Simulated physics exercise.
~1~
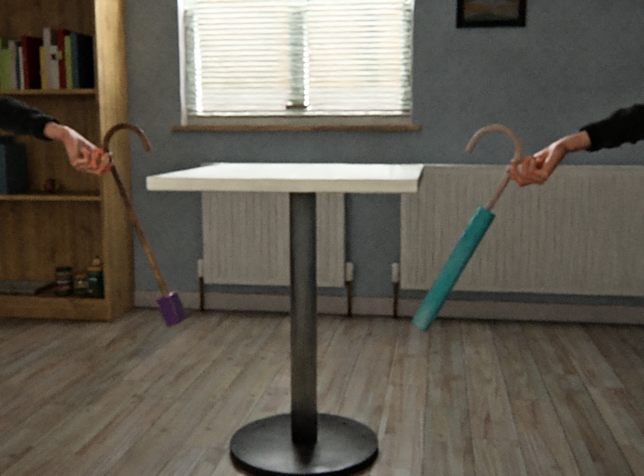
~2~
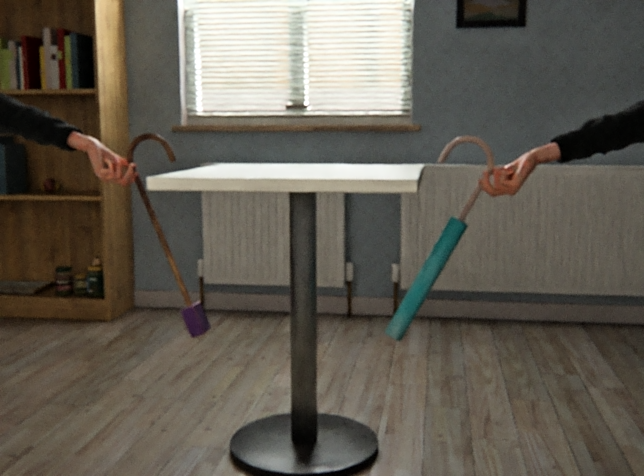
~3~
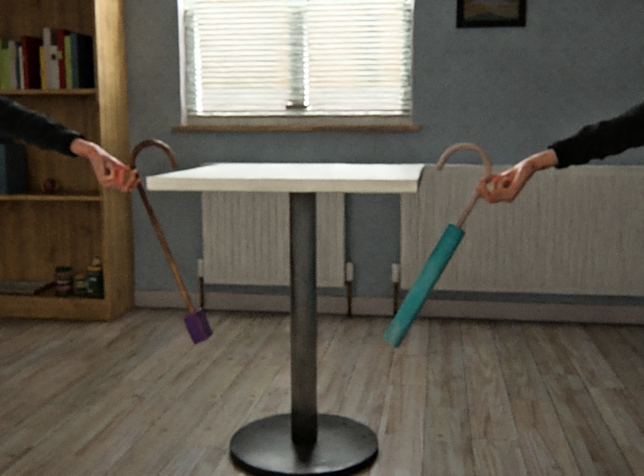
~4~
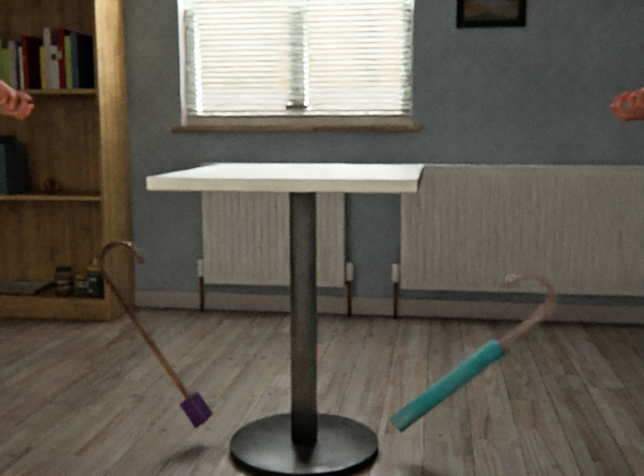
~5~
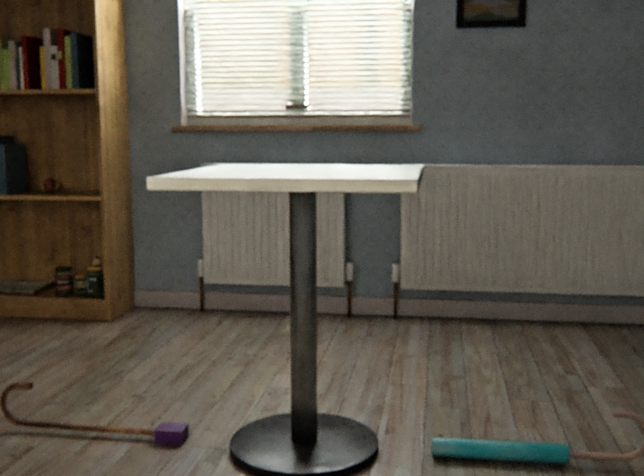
In a room with a wooden floor, two hands brought a purple-ended brush and a turquoise umbrella to opposite edges of a white table by their crooks, then let go, and both fell and ended up lying on the floor.
